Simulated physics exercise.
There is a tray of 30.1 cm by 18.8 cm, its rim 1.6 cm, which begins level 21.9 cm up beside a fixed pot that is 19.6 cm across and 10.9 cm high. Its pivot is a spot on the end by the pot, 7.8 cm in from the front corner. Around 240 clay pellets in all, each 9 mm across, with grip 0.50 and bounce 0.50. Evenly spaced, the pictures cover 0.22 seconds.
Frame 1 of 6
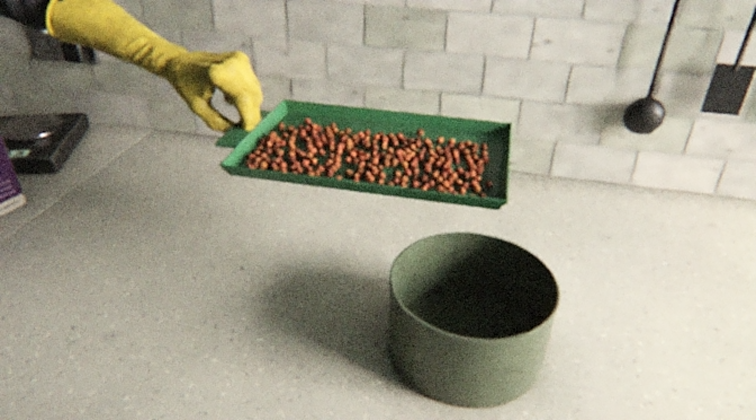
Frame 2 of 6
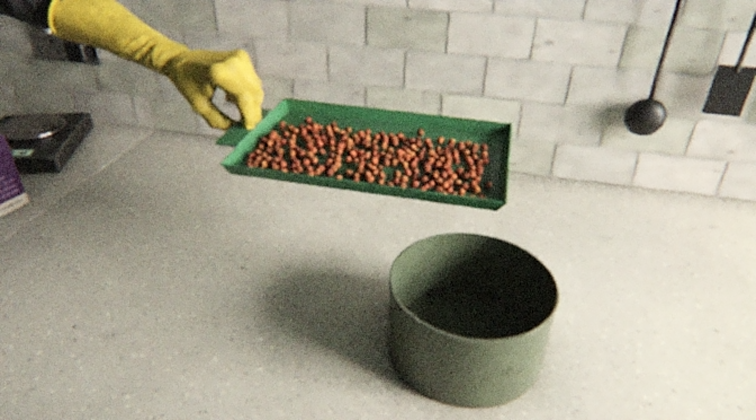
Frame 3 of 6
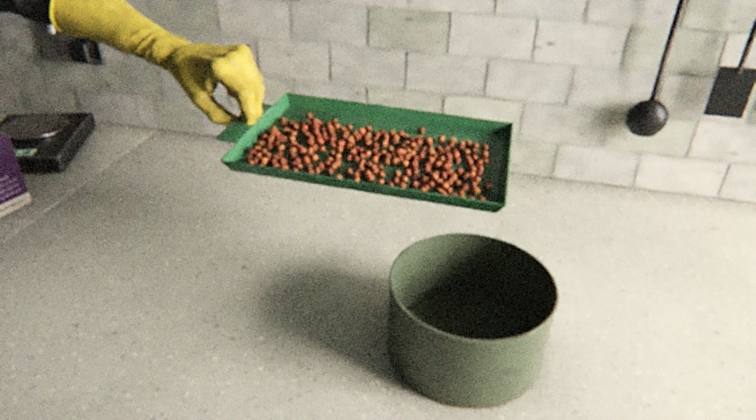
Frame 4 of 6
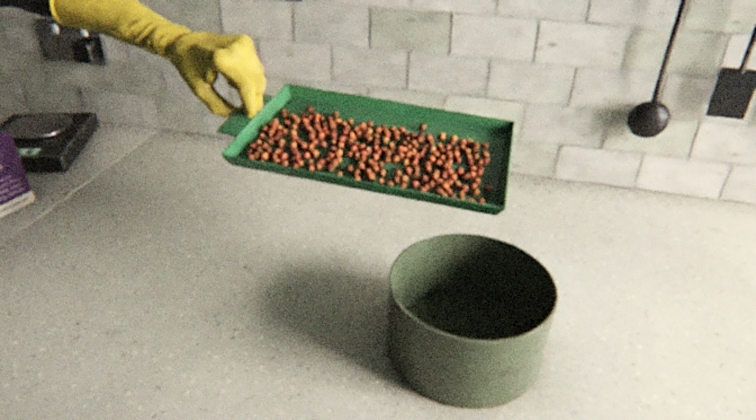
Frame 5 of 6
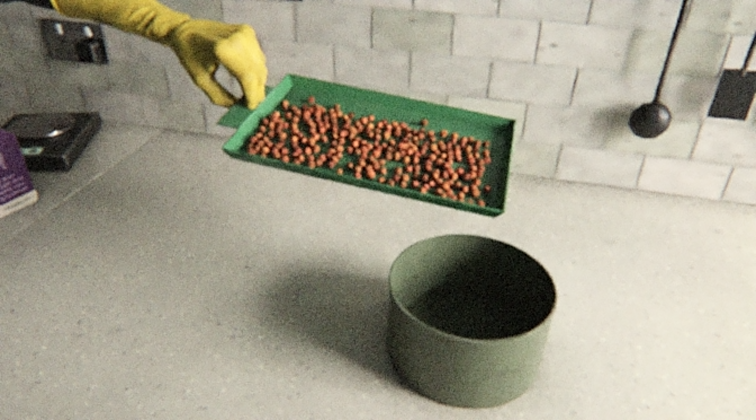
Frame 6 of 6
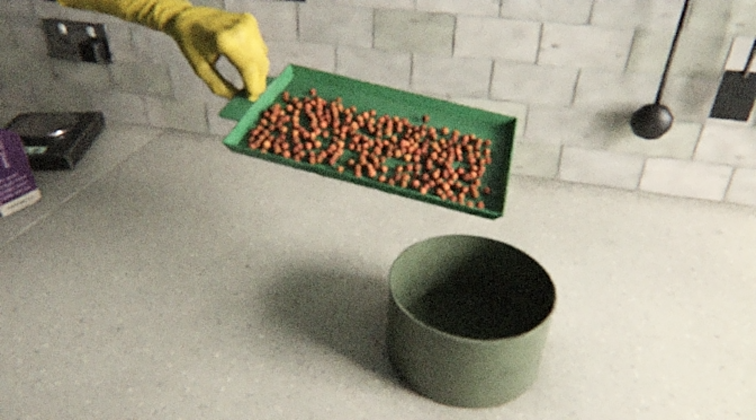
A yellow-gloved hand gradually tilts a green tray of reddish-brown pellets down to the right.
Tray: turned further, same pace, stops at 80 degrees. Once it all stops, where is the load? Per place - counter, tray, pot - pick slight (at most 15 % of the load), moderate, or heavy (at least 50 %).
Counter - slight; tray - slight; pot - heavy.
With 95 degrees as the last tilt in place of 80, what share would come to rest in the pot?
It would land at about 100 percent.
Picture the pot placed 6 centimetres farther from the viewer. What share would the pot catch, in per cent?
60 per cent.
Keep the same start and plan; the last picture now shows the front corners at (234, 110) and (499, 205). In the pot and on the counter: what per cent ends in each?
Pot 80; counter 20.
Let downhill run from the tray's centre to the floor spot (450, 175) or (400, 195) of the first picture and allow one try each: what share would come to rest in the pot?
Near 90 and 75 per cent, in that order.
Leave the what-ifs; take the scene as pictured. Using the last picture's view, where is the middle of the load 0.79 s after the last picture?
The load's centre is near (452, 201) at that time.
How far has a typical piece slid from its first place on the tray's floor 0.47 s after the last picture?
By then it sits near 6 cm from where it began.
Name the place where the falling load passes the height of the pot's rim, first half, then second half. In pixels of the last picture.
Early: About (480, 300); late: About (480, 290).
Then, 0.47 s after the last picture, tilt 44 degrees; the tray holds 100 %, the pot 0 %.
Then, 0.79 s after the last picture, tilt 66 degrees; the tray holds 80 %, the pot 5 %.
Then, 1.20 s after the last picture, tilt 80 degrees; the tray holds 5 %, the pot 95 %.
In the end, counter 0 %, tray 0 %, pot 100 %.
